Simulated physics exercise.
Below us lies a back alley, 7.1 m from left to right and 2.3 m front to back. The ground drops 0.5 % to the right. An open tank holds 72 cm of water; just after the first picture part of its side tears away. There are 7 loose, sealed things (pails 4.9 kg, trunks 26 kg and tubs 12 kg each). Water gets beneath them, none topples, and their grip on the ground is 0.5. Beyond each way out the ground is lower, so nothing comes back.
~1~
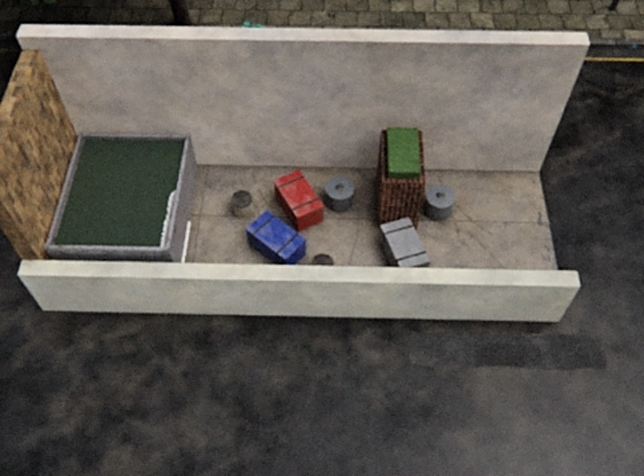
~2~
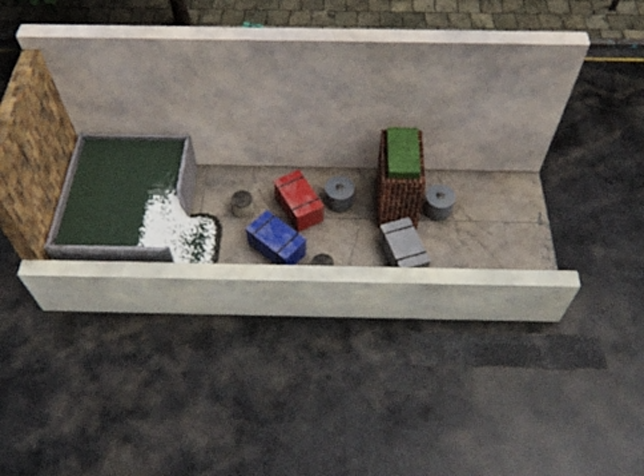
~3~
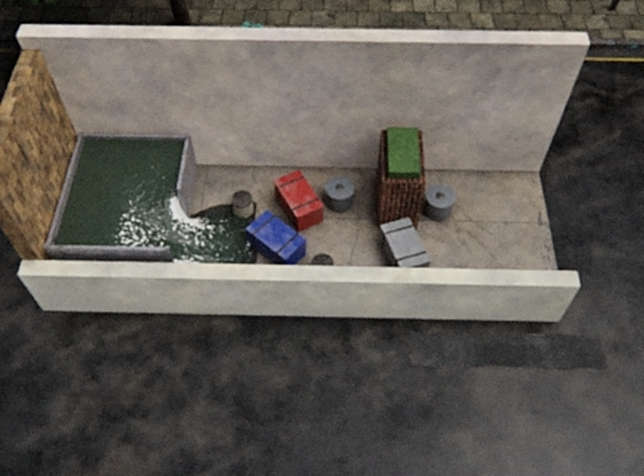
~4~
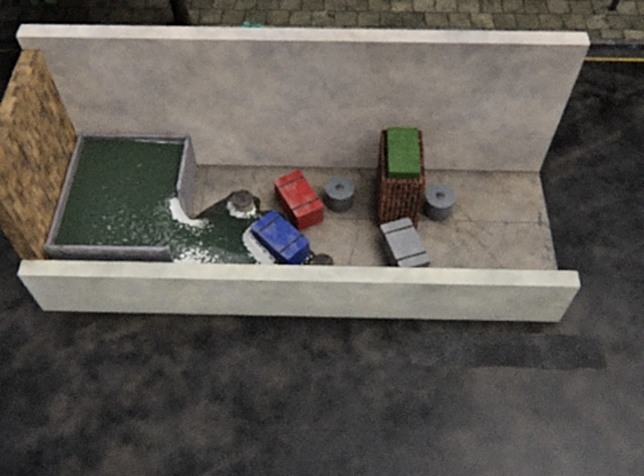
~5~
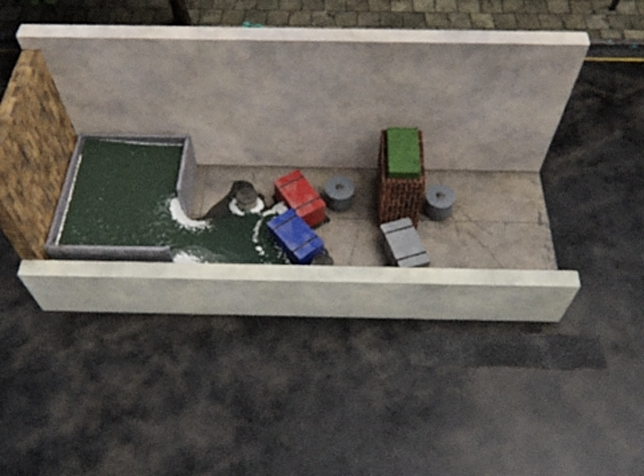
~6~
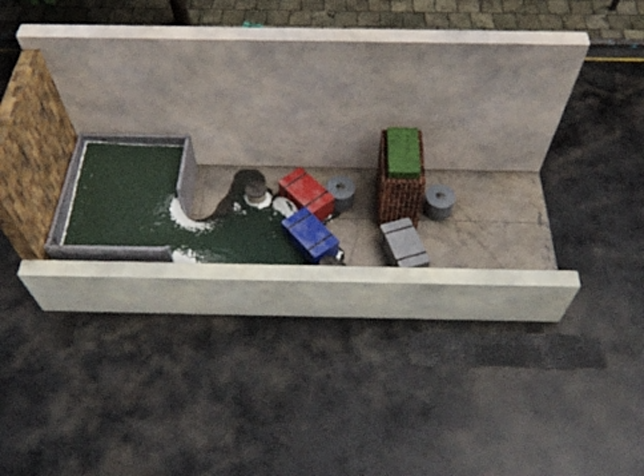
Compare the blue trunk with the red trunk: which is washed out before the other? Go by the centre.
First out is the blue one.
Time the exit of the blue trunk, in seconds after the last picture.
At about 2.5 s.
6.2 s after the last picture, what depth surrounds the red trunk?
About 9 cm.
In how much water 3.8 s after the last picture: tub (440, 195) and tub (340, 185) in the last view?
About 2 and 12 cm.
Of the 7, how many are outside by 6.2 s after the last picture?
I count 3.
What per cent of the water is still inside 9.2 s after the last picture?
Some 40 per cent remains.
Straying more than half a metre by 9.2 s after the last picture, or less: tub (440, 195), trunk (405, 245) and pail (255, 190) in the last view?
In turn: Short of it, more, past it.
Then, 1.2 s after the last picture the blue trunk is near (396, 225), 1.7 m from its start, afloat; the red trunk is near (337, 170), 0.7 m from its start, afloat; 0 of 7 are out; 3 afloat.
Then, 3.8 s after the last picture the blue trunk has gone out (2.6 s after the last picture); the red trunk is near (287, 179), 0.3 m from its start, afloat; 3 of 7 are out; 3 afloat.
Then, 6.2 s after the last picture the blue trunk has gone out (2.6 s after the last picture); the red trunk is near (231, 181), 1.0 m from its start, afloat; 3 of 7 are out; 1 afloat.
Then, 9.2 s after the last picture the blue trunk has gone out (2.6 s after the last picture); the red trunk is near (235, 197), 1.0 m from its start, aground; 3 of 7 are out; 0 afloat.
